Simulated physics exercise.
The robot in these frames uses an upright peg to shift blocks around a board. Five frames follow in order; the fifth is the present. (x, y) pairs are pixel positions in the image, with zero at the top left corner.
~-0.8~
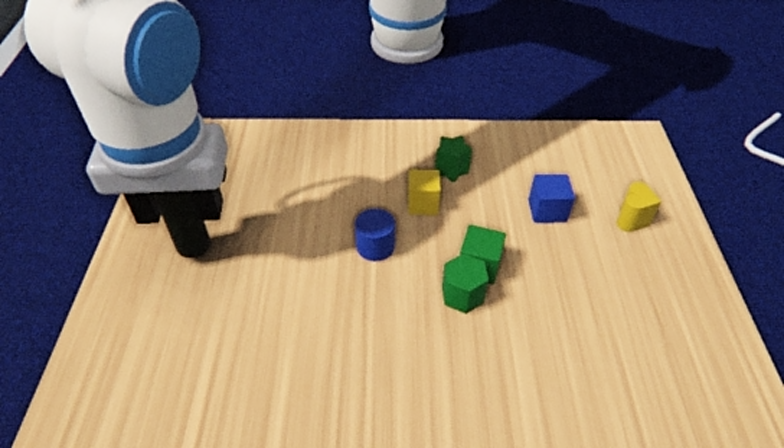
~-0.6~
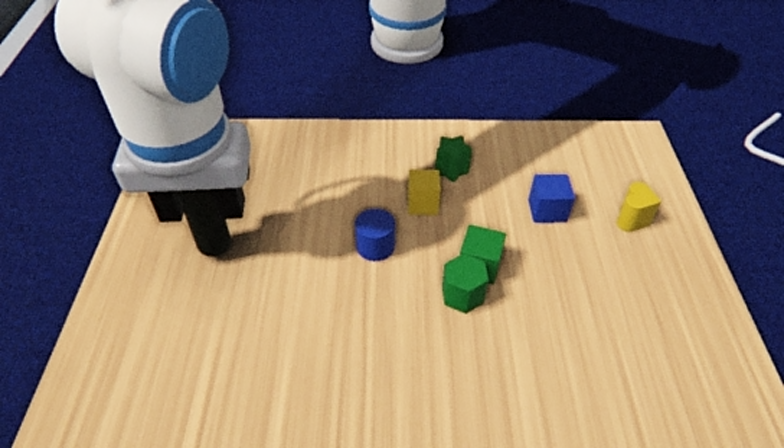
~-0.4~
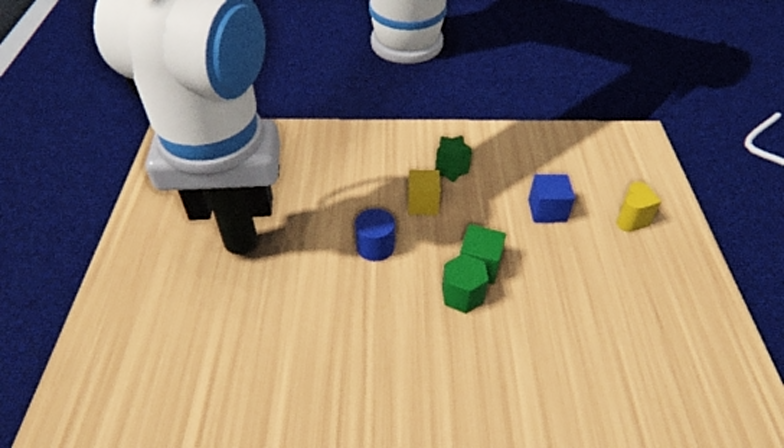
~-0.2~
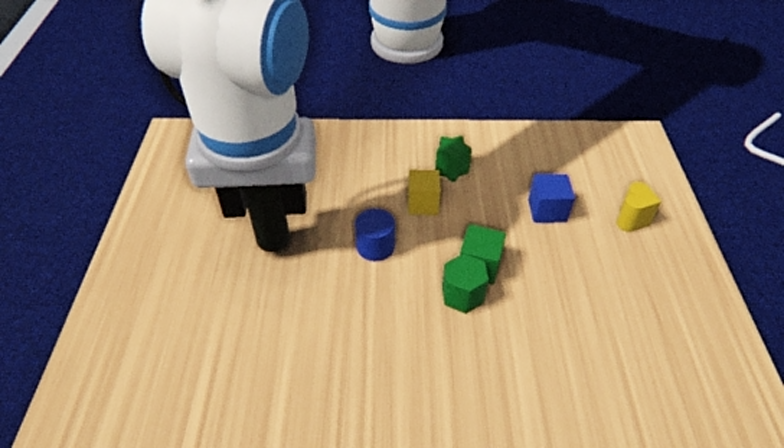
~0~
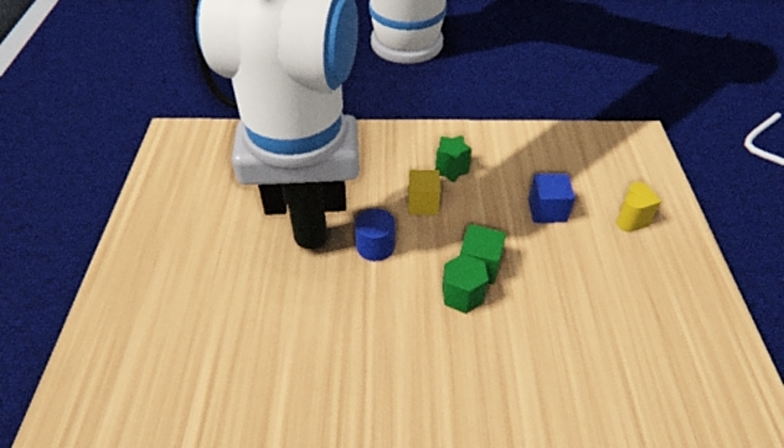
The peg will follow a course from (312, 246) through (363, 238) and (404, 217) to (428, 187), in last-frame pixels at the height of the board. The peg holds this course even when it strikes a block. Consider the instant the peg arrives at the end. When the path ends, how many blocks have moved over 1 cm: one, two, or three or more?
The push will move three blocks or more.
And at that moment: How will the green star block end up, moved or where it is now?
Moved.
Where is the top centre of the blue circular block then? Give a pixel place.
Located at (415, 223).
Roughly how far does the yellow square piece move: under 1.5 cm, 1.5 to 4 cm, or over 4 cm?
Displacement: Past 4 cm.
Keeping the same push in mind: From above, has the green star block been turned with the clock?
Short answer: No.
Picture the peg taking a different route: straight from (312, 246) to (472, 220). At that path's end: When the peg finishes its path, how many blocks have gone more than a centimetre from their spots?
Only one block.
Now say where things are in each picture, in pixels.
In the first frame, tip of the peg (194, 247), middles of tops, blue circular block (375, 222), yellow square piece (424, 180), green star block (454, 145), green square piece (484, 242).
In the second frame, peg (215, 245), nothing pushed.
In the third frame, peg (241, 243), nothing pushed.
In the fourth frame, peg (274, 241), nothing pushed.
In the fifth frame, peg (311, 238), blue circular block (375, 222), yellow square piece (424, 180), green star block (454, 145), green square piece (484, 242).
What follows on the original path. One third of the way, peg (364, 230); blue circular block (398, 223).
Two thirds of the way, peg (405, 209); blue circular block (415, 223); yellow square piece (432, 174).
At the end, peg (429, 179); blue circular block (415, 223); yellow square piece (461, 153), turned 35° clockwise; green star block (473, 133), turned 20° anticlockwise; green square piece unmoved.
